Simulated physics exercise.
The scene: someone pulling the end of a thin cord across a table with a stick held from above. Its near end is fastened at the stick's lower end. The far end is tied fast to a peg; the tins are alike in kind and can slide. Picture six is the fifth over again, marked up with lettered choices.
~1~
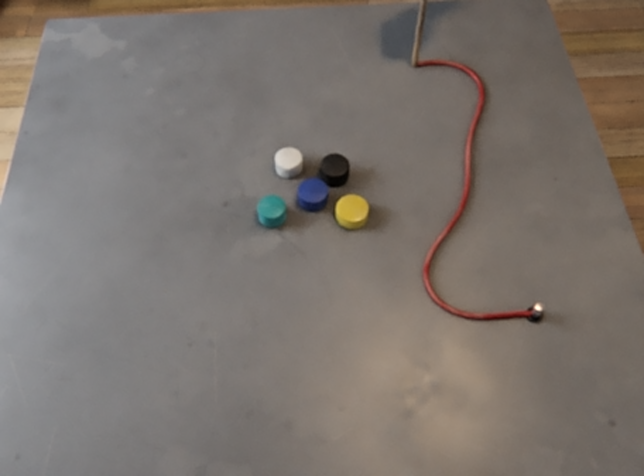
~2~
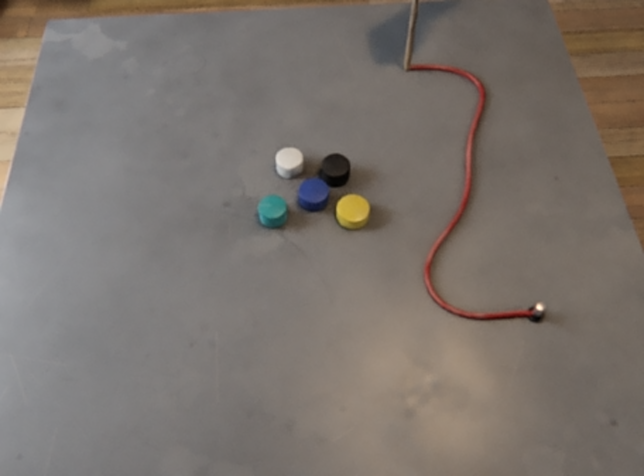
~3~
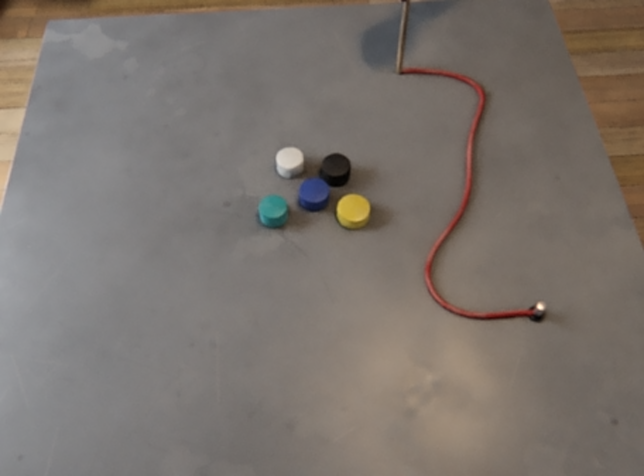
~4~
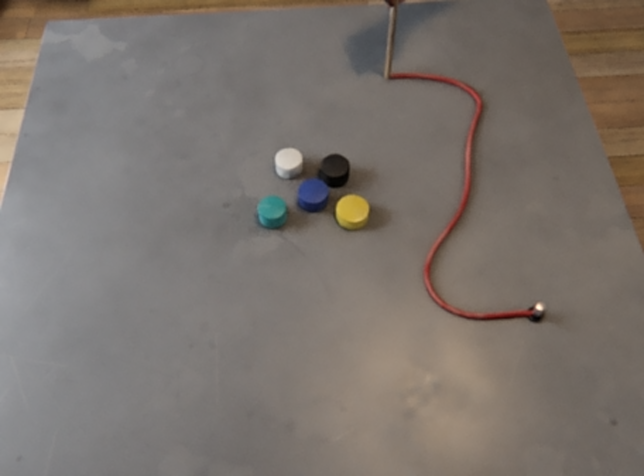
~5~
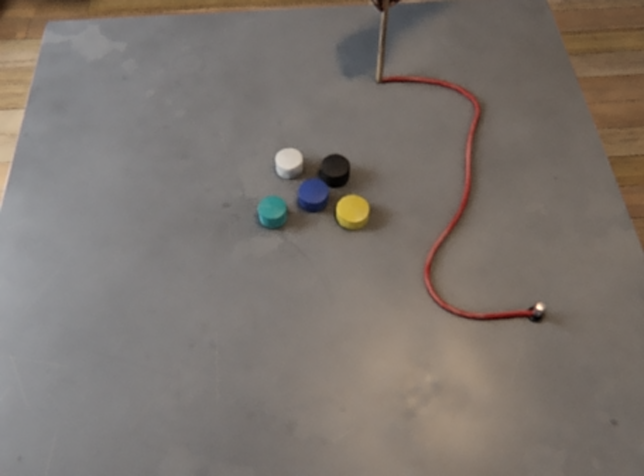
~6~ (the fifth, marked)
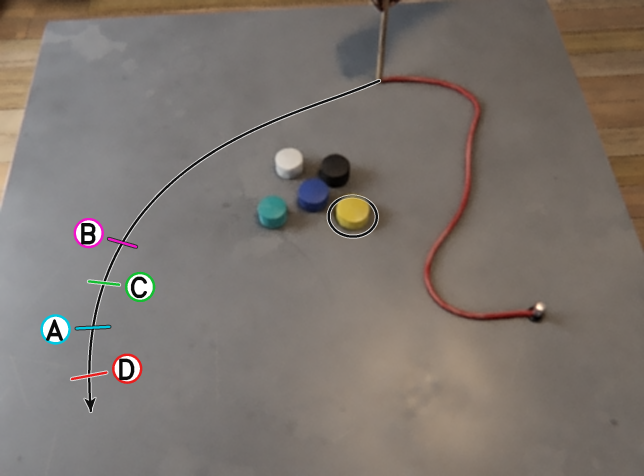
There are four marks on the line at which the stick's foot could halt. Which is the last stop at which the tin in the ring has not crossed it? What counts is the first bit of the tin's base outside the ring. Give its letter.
As far as tick C.
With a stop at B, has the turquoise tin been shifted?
No.
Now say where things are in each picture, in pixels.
The first frame shows black tin (335, 170); yellow tin (352, 212); turquoise tin (272, 211).
The second frame shows turquoise tin (273, 212); white tin (290, 163).
The third frame shows peg (539, 310); blue tin (315, 195).
The fourth frame shows black tin (335, 171); yellow tin (353, 213).
The fifth frame shows turquoise tin (273, 212); white tin (289, 164); peg (539, 311).
On the copy, A at (93, 328); B at (122, 243); C at (104, 283); D at (89, 376); the ring at (353, 216); the route from (379, 81) via (174, 181) to (91, 411).
On C. First, foot of the stick (270, 124); yellow tin (353, 213).
Then, foot of the stick (165, 190); yellow tin (353, 213).
Finally, foot of the stick (104, 284); blue tin (305, 221); black tin (325, 201); yellow tin (353, 213); turquoise tin (271, 215); white tin (292, 199); the yellow tin is still in its ring.
By contrast, A drags the ringed tin to (351, 228); B is safe but short; D drags the ringed tin to (351, 244).
